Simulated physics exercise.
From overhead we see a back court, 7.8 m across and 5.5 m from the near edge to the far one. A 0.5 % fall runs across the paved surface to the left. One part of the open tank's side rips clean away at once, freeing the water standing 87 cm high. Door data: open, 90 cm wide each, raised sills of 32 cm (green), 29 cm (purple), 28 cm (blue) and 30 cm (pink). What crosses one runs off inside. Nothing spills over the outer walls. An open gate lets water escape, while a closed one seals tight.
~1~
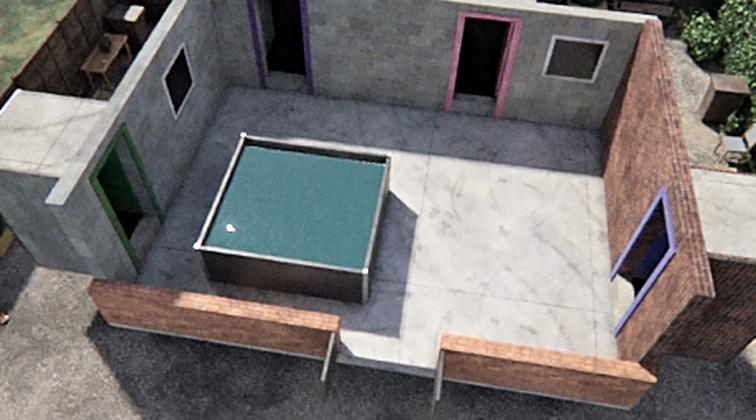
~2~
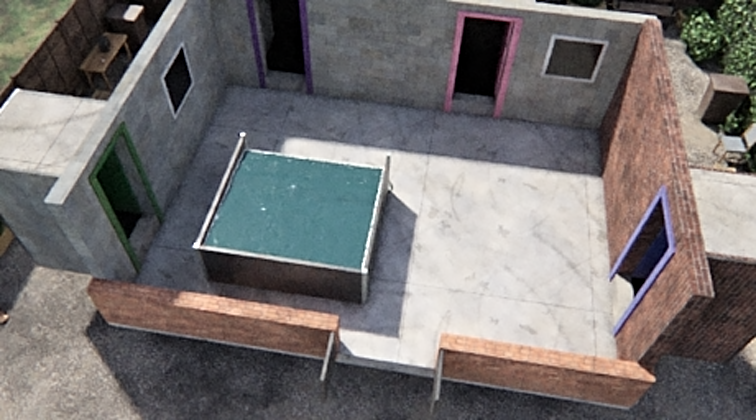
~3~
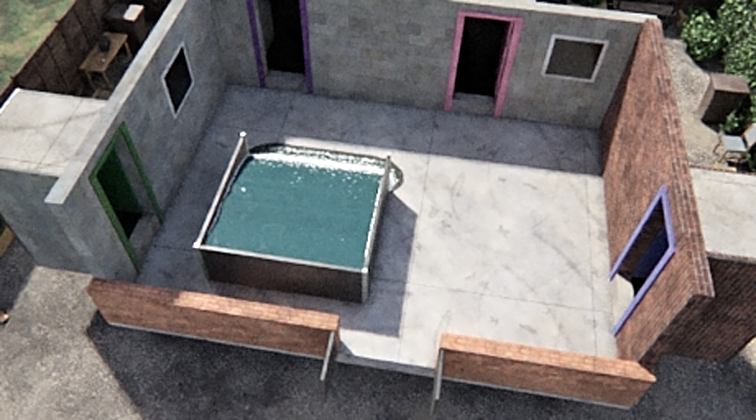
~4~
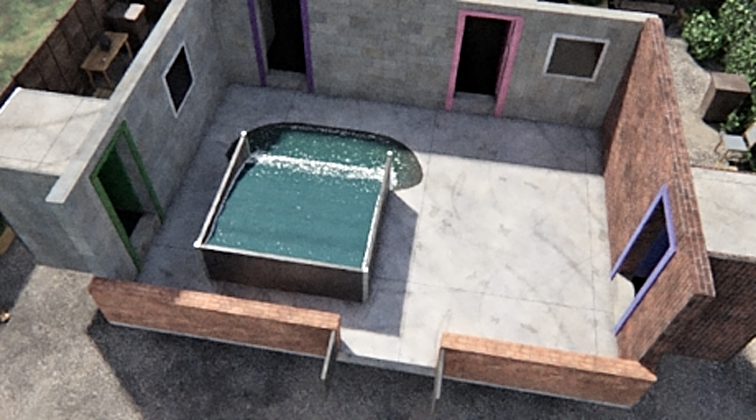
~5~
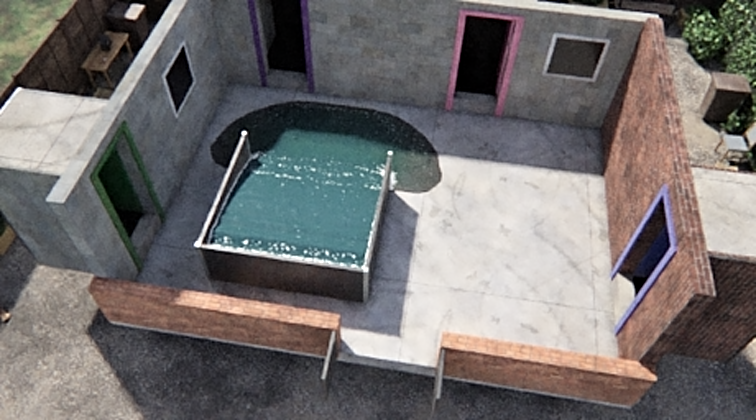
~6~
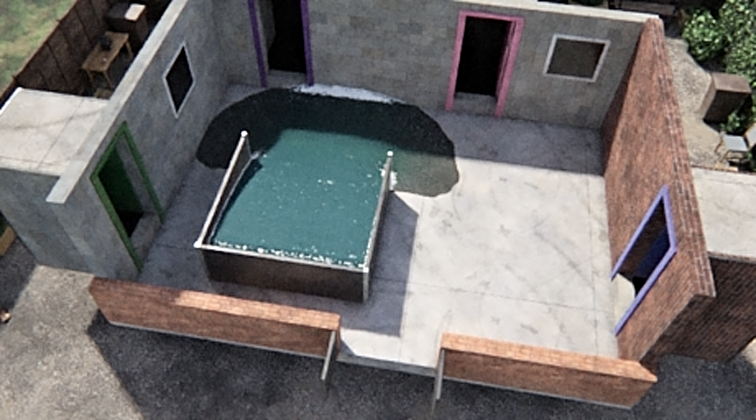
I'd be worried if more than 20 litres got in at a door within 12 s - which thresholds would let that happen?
Result: At the green door I expect the water to hold within the limit. At the purple door I expect the water to rise above the limit. At the blue door I expect the water to hold within the limit. At the pink door I expect the water to hold within the limit.
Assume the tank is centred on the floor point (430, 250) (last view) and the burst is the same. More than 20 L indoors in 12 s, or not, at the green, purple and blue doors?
Green: Within limit; purple: Within limit; blue: Within limit.
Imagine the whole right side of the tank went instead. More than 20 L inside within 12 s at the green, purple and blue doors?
Then green would come out on the low side, purple on the low side and blue on the high side.
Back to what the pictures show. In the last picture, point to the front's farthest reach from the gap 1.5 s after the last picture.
Around pixel (598, 130).
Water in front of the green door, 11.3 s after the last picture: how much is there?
It's some 9.0 centimetres deep.
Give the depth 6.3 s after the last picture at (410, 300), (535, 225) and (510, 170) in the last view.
Around 11 cm, 11 cm and 12 cm, in the order given.
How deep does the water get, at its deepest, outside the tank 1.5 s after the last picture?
Depth max: Approx. 64 cm.
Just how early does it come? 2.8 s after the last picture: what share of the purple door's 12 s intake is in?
95 per cent, roughly.
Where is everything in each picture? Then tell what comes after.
The first picture shows still water, 87 cm deep, in the open tank at (300, 201).
In the second picture, the front is at (390, 189), 1.4 m from the gap on the open tank's far side; 0.5 m2 of floor is under water; 87 cm left at the back of the open tank.
In the third picture, the front is at (399, 175), 1.5 m from the gap on the open tank's far side; 1.9 m2 of floor is under water; 87 cm left at the back of the open tank.
In the fourth picture, water pours out on the open tank's far side and has run 1.9 m, to (238, 143); typically 13 cm deep outside, 86 cm at the open tank's back.
In the fifth picture, water pours out on the open tank's far side and has run 2.3 m, to (432, 153); typically 11 cm deep outside, 77 cm at the open tank's back.
In the sixth picture, water pours out on the open tank's far side and has run 2.7 m, to (410, 106); typically 10 cm deep outside, 72 cm at the open tank's back.
Then, 0.7 s after the last picture water covers 30 % of the floor and is deepest (59 cm) near (342, 109); green door not reached, purple door 47 cm at the sill, 30 L in, blue door not reached, pink door 18 cm at the sill, 0 L in.
Then, 1.5 s after the last picture water covers 40 % of the floor and is deepest (64 cm) near (229, 83); green door not reached, purple door 45 cm at the sill, 98 L in, blue door not reached, pink door 24 cm at the sill, 0 L in.
Then, 2.8 s after the last picture water covers 65 % of the floor and is deepest (43 cm) near (179, 312); green door 9 cm at the sill, 0 L in, purple door 33 cm at the sill, 159 L in, blue door 5 cm at the sill, 0 L in, pink door 16 cm at the sill, 0 L in.
Then, 6.3 s after the last picture water covers 95 % of the floor and is deepest (24 cm) near (174, 200); green door 22 cm at the sill, 1 L in, purple door 11 cm at the sill, 164 L in, blue door 12 cm at the sill, 0 L in, pink door 7 cm at the sill, 0 L in.
Then, 11.3 s after the last picture water covers 100 % of the floor and is deepest (21 cm) near (229, 83); green door 9 cm at the sill, 1 L in, purple door 14 cm at the sill, 164 L in, blue door 8 cm at the sill, 0 L in, pink door 13 cm at the sill, 0 L in.
